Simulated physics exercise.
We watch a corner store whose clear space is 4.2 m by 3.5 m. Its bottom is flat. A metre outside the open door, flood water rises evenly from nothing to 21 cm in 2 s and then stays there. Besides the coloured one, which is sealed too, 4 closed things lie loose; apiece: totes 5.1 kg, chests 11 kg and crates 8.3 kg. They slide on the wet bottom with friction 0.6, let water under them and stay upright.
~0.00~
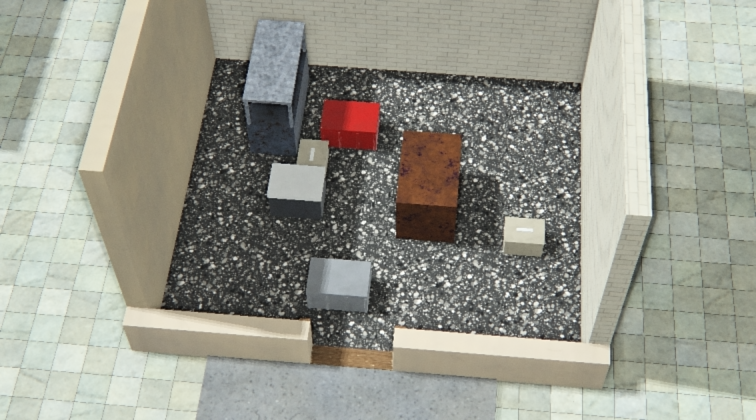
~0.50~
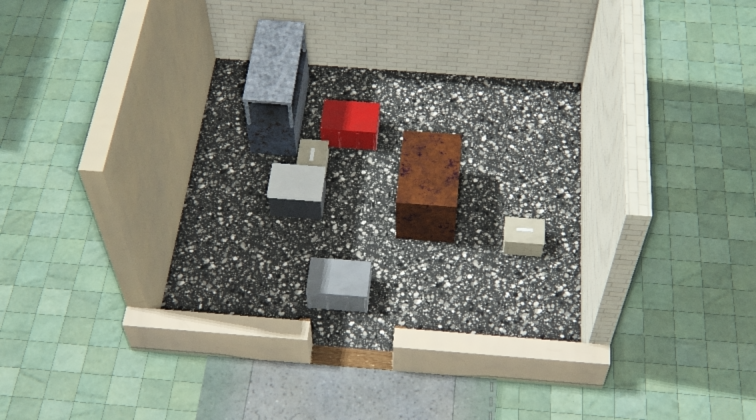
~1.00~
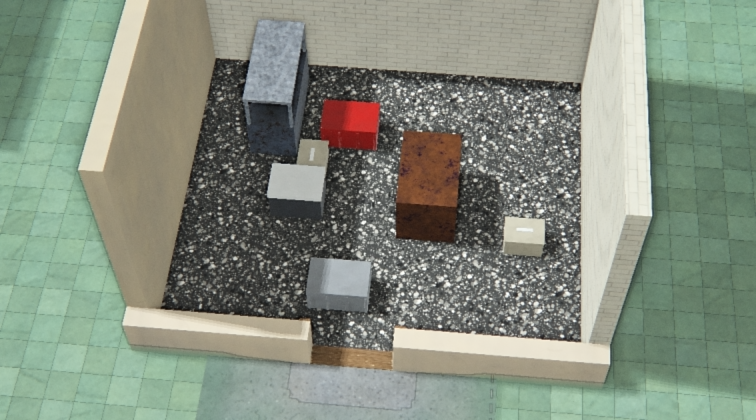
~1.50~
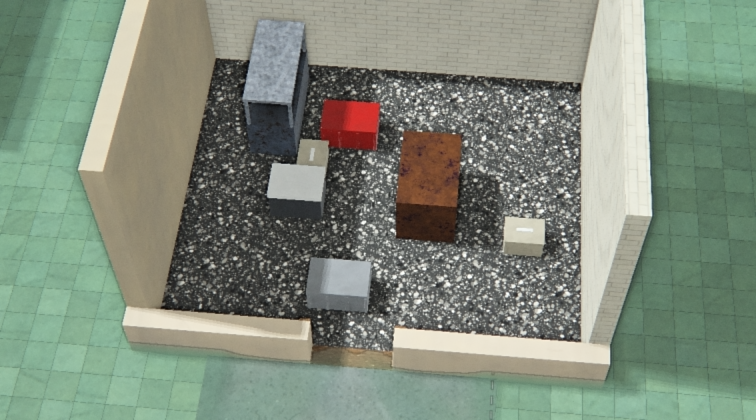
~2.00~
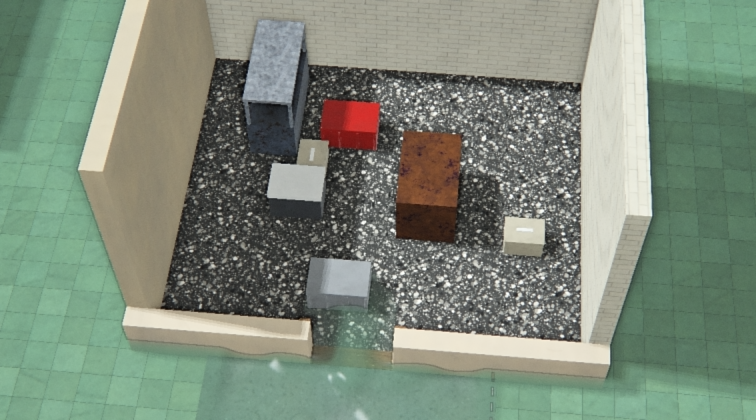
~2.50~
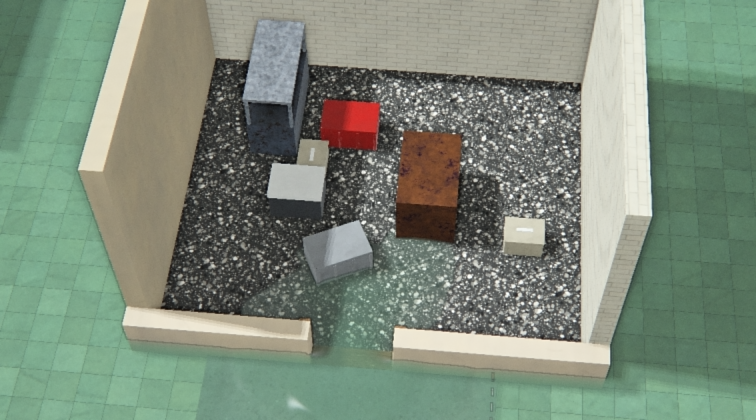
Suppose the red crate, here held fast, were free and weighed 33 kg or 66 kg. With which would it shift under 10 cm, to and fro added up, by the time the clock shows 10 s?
For it, the lower weight is enough.
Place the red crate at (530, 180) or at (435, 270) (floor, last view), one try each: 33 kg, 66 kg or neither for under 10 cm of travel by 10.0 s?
In turn: Either load holds; the smaller is enough.
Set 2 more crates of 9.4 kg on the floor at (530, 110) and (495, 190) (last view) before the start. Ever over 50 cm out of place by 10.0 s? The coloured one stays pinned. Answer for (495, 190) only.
It is less.
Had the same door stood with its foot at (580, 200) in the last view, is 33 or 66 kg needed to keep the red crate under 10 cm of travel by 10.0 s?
Then the lower weight is enough.
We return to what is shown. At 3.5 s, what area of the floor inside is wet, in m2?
About 6.0 m2.
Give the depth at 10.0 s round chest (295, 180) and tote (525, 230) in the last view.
About 10 and 8 cm.
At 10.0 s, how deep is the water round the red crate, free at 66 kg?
About 8 cm.
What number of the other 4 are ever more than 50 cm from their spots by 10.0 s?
4 of them.
After 3.5 s the red crate would be 0 cm from its start with 33 kg and 0 cm from its start with 66 kg; 1 cm of water round it then.
After 4.5 s the red crate would be 0 cm from its start with 33 kg and 0 cm from its start with 66 kg; 5 cm of water round it then.
After 7.0 s the red crate would be 0 cm from its start with 33 kg and 0 cm from its start with 66 kg; 6 cm of water round it then.
After 10.0 s the red crate would be 0 cm from its start with 33 kg and 0 cm from its start with 66 kg; 8 cm of water round it then.
